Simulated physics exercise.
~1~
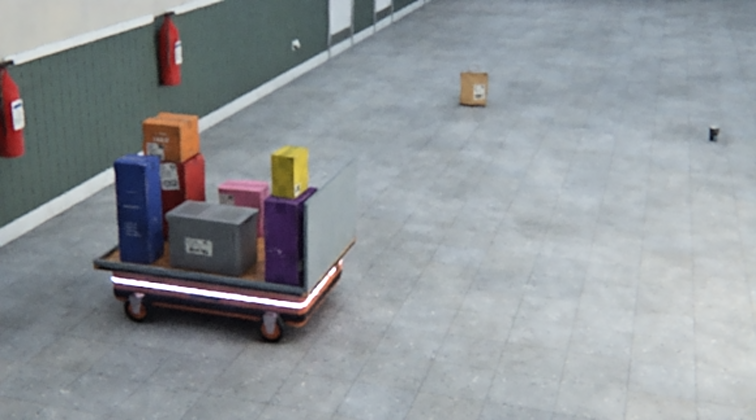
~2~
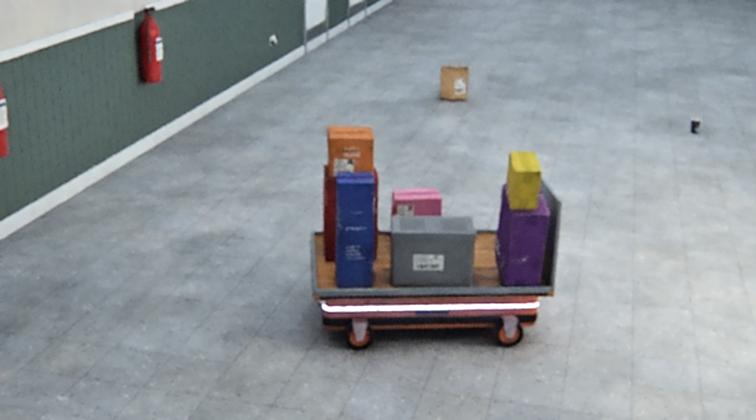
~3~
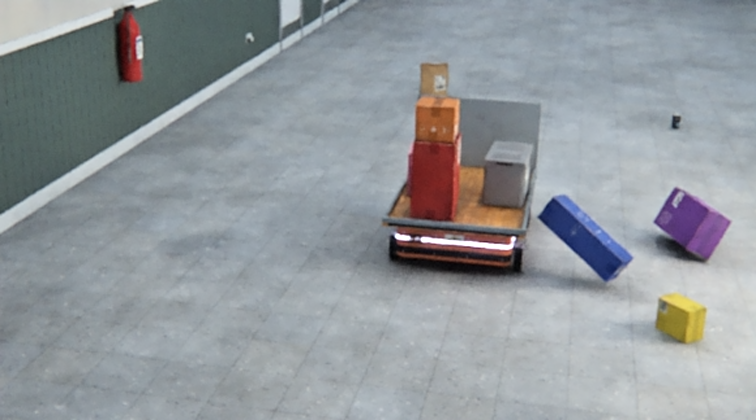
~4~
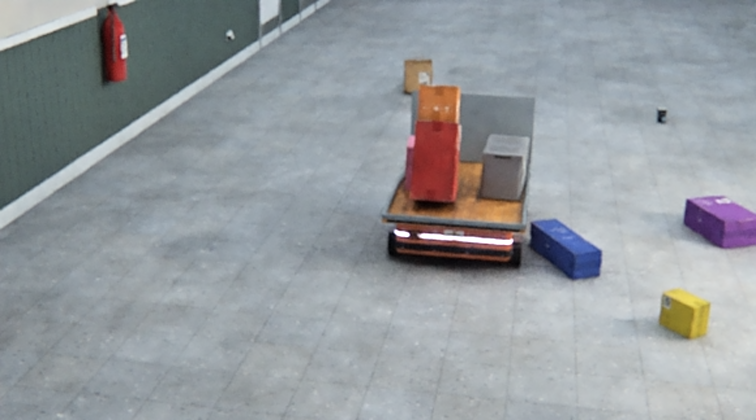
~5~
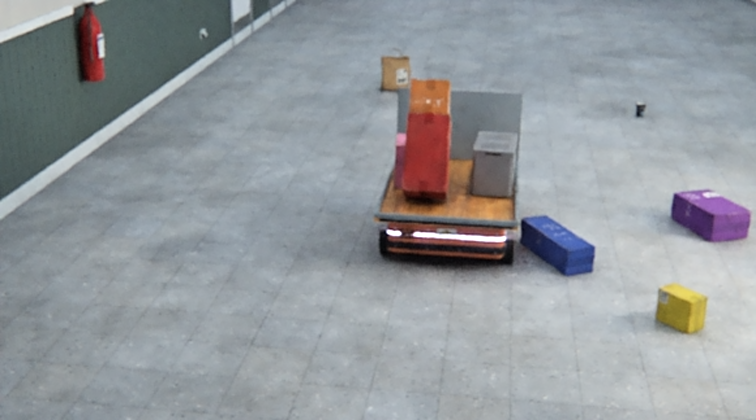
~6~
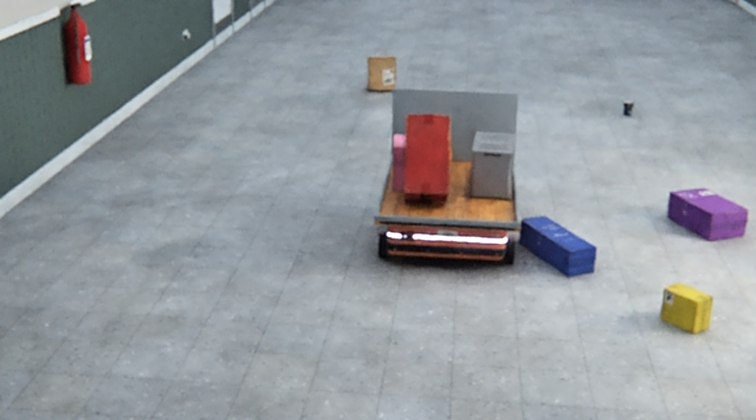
Delivery cart turning and stopping, throwing yellow, purple and blue boxes onto the floor as an orange parcel topples behind the red box.
